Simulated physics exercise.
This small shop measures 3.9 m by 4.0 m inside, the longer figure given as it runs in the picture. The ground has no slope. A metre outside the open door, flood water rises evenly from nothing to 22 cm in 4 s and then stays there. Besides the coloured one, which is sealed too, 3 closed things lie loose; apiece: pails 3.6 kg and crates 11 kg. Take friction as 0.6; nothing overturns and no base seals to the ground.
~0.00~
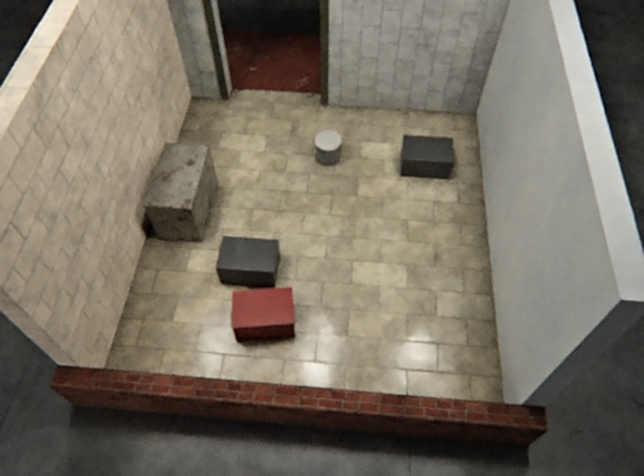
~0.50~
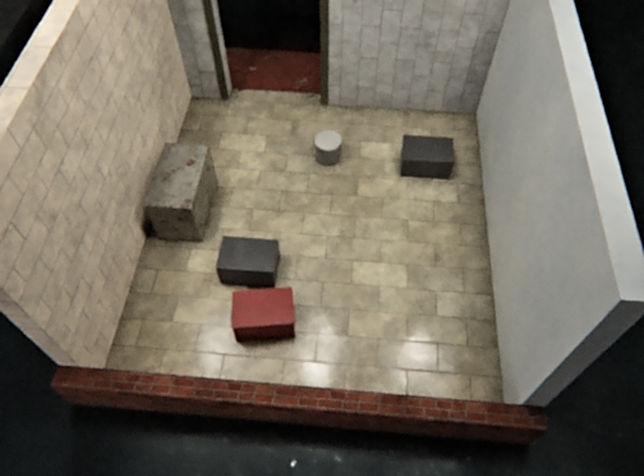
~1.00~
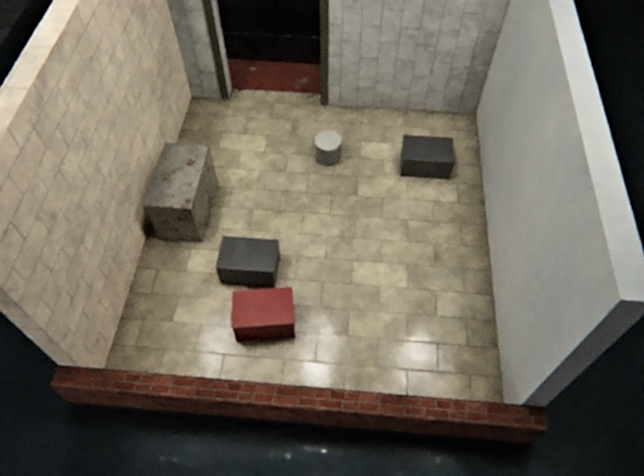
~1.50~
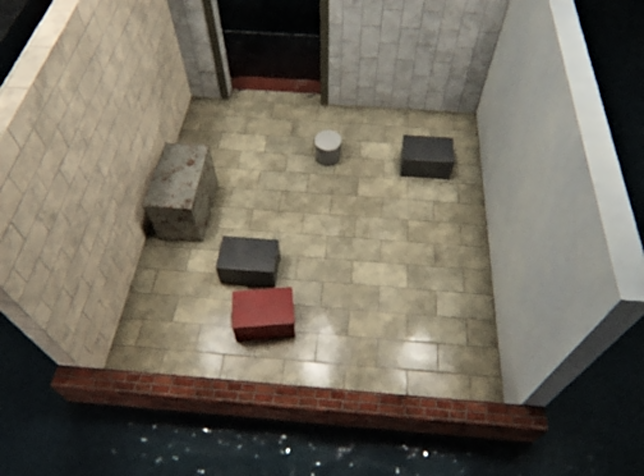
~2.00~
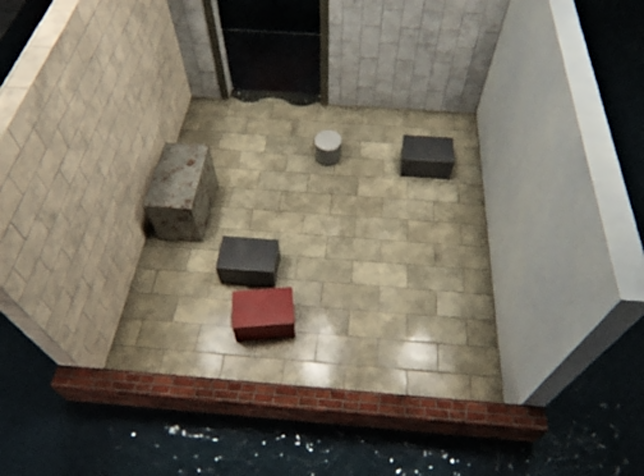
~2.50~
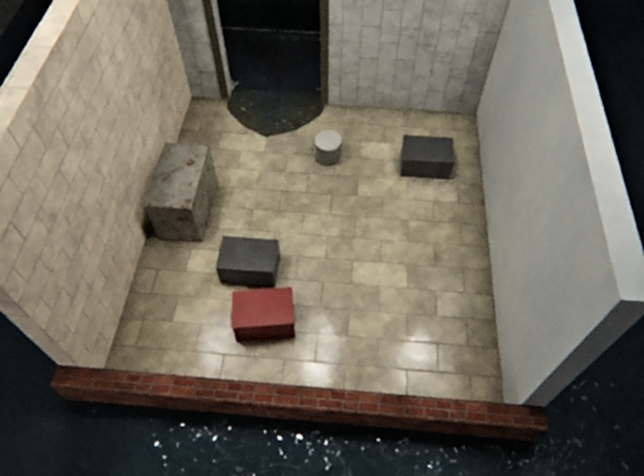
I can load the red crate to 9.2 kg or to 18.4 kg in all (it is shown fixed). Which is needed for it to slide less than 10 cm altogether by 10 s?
Verdict: Neither load is enough.
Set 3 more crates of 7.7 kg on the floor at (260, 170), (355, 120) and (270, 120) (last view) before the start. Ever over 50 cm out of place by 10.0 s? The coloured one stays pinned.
In that order: Past it, under, over.
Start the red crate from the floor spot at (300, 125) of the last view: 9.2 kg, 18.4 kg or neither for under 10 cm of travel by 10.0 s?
Neither is enough.
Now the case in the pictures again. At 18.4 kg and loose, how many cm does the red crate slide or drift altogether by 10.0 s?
Some 100 cm in all.
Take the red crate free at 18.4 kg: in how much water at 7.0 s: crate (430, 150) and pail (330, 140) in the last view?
Roughly 1 and 3 cm.
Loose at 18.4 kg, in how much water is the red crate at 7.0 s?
About 5 cm.
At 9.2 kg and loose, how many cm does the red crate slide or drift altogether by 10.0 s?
About 140 cm.
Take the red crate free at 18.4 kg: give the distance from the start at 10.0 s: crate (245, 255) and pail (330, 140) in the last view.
In that order: 100 cm, 140 cm.
After 3.5 s the red crate would be 0 cm from its start with 9.2 kg and 0 cm from its start with 18.4 kg; 0 cm of water round it then.
After 4.5 s the red crate would be 0 cm from its start with 9.2 kg and 0 cm from its start with 18.4 kg; 0 cm of water round it then.
After 7.0 s the red crate would be 56 cm from its start with 9.2 kg and 15 cm from its start with 18.4 kg; 5 cm of water round it then.
After 10.0 s the red crate would be 111 cm from its start with 9.2 kg and 80 cm from its start with 18.4 kg; 14 cm of water round it then.
